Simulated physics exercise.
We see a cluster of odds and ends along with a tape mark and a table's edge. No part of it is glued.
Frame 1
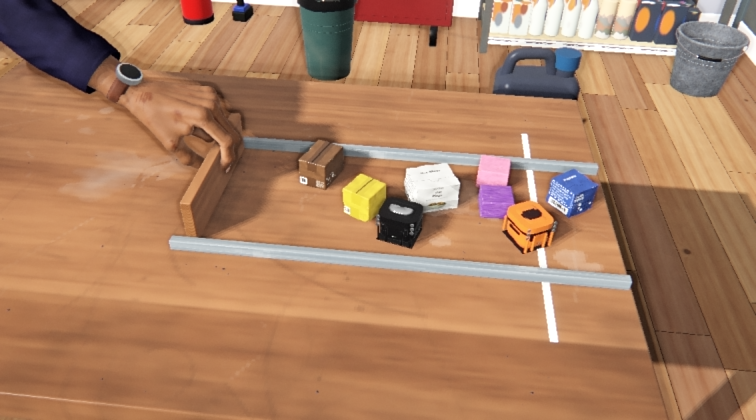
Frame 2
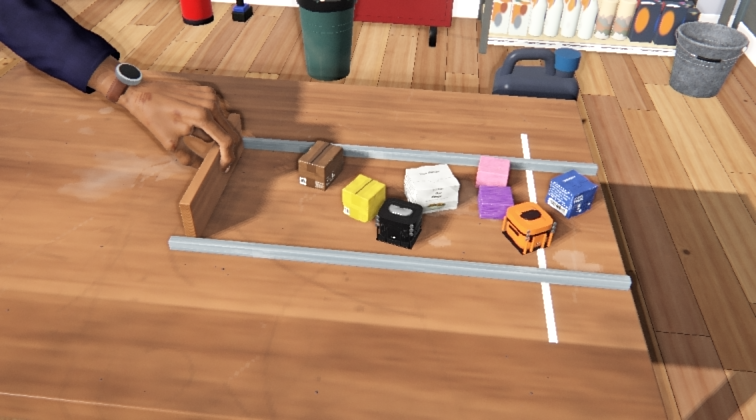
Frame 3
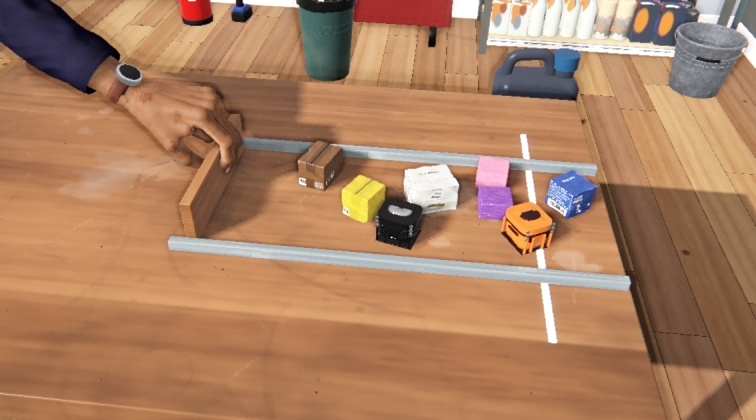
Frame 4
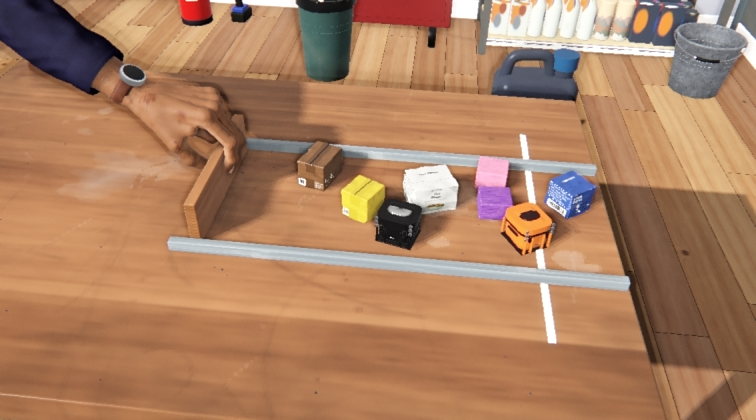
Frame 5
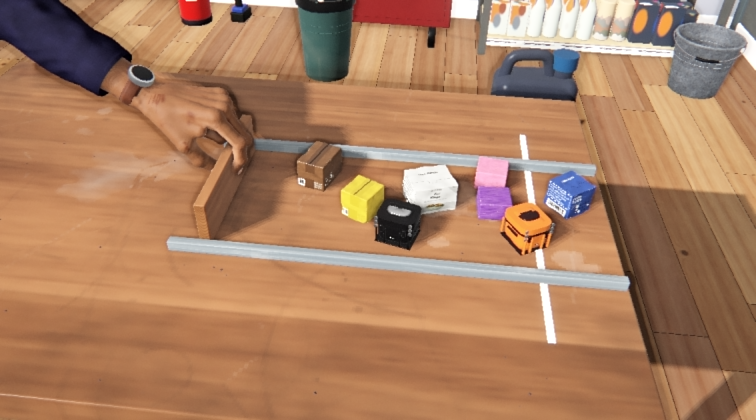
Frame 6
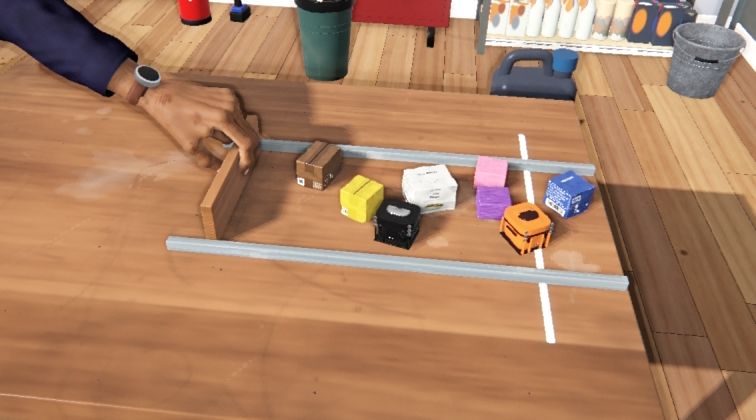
A hand held a wooden board still at the left end of two metal rails, then slid it slightly right toward a scattering of colorful boxes, which stayed in place around a white tape line.
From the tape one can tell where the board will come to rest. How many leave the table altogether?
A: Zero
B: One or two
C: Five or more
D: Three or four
Answer: B.
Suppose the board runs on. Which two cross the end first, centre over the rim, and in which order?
Order: Blue box, purple block.
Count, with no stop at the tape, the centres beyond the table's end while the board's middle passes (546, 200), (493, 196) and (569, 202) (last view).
2; 0; 5.
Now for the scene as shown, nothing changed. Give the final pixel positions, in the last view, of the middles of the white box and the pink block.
In the last picture the white box sits at (588, 203) while the pink block sits at (574, 180).
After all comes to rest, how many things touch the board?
The answer is 3.
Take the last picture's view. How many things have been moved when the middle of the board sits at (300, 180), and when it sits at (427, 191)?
First 1, then 5.
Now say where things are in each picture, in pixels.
Blue box (572, 193); orange case (529, 226); purple block (496, 202); board (216, 173); tape (536, 217), in the first picture.
Orange case (528, 227); white box (431, 189), in the second picture.
Purple block (495, 203); brown box (321, 166), in the third picture.
Blue box (570, 195); black case (399, 223), in the fourth picture.
Orange case (526, 228); pink block (492, 174), in the fifth picture.
Blue box (569, 195); orange case (526, 228); purple block (493, 203); board (234, 175); tape (533, 218), in the sixth picture.
A little later, none off yet; blue box at rest near (569, 195); orange case at rest near (526, 228); purple block at rest near (493, 203).
Next, none off yet; blue box at rest near (569, 195); orange case at rest near (526, 228); purple block moving near (502, 204).
Later still, none off yet; blue box shifted about its own width near (600, 190); orange case shifted a little near (549, 232); purple block shifted well along near (582, 211).
When it is over, the number that fall off is one or two; down, purple block and blue box.
